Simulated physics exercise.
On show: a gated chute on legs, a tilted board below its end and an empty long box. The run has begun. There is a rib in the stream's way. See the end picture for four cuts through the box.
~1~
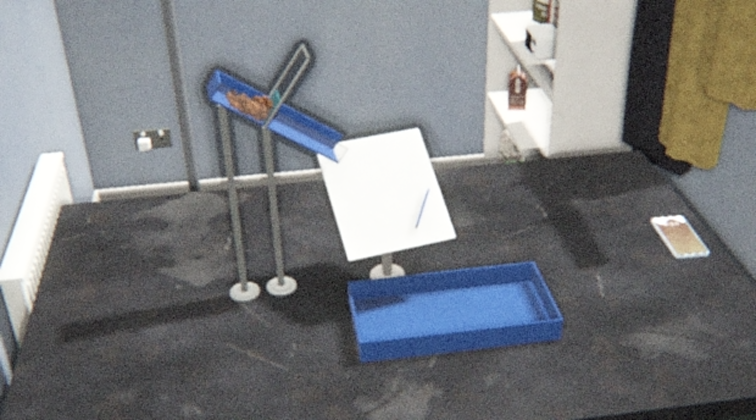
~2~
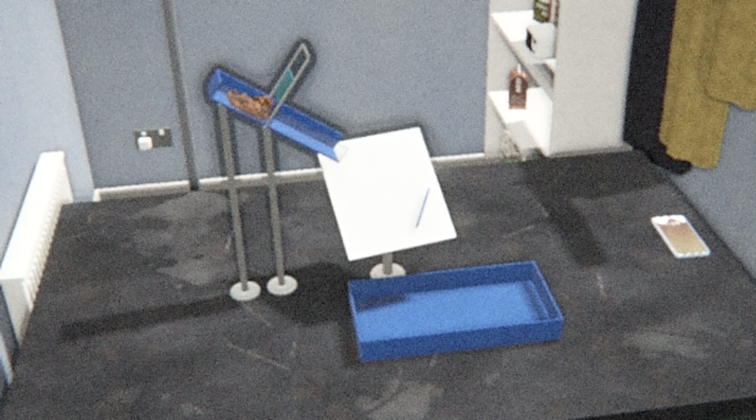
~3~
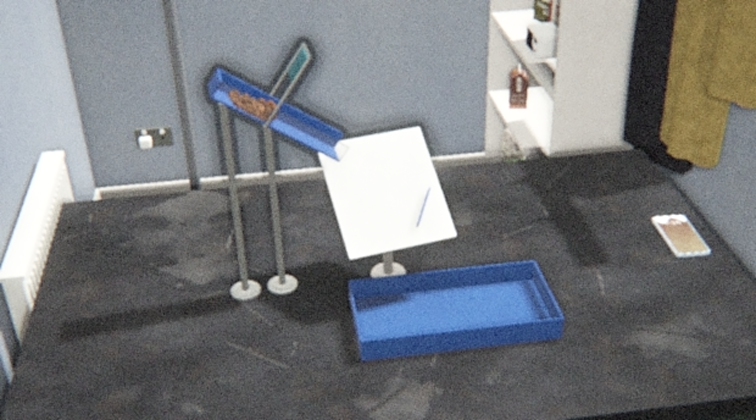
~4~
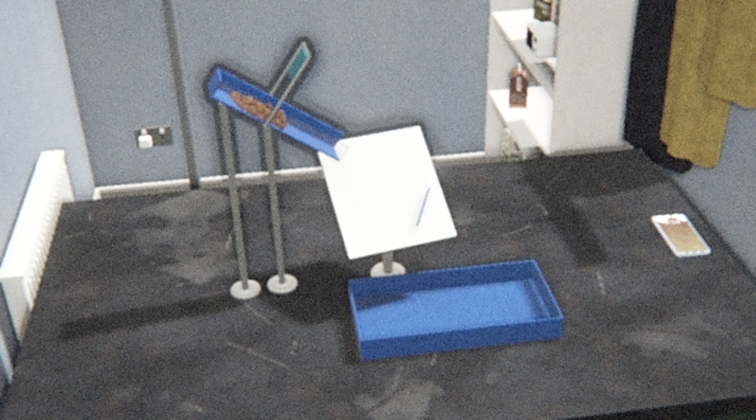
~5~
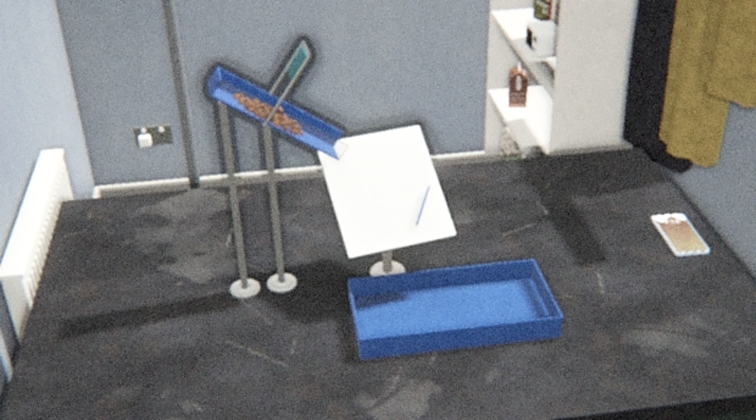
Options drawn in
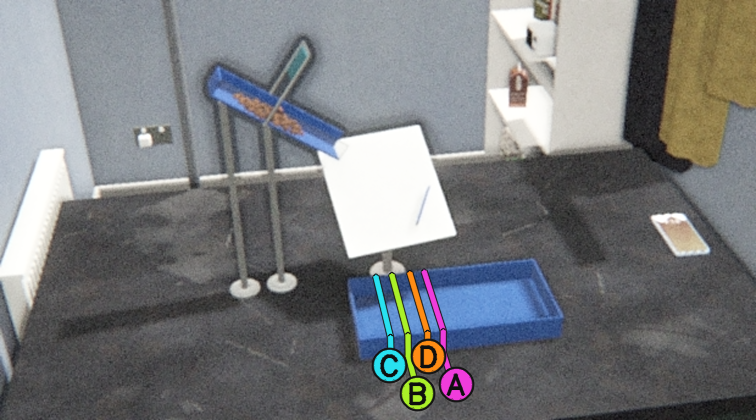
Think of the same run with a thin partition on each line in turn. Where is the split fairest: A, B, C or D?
D works best here.
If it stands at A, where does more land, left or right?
Left.
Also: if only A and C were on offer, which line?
Here it is line A.
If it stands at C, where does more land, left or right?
More lands on the right.
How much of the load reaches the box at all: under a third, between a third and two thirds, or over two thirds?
About that: Over two thirds.
On the marked copy, line A crosses the front rim at (443, 330); line B crosses the front rim at (407, 334); line C crosses the front rim at (390, 336); line D crosses the front rim at (427, 332).
With A, of what is caught, most on the left of the divider, about a quarter on the right.
With B, of what is caught, a small part on the left of the divider, nearly all on the right.
With C, of what is caught, a stray few on the left of the divider, nearly all on the right.
With D, of what is caught, about a third on the left of the divider, about two thirds on the right.
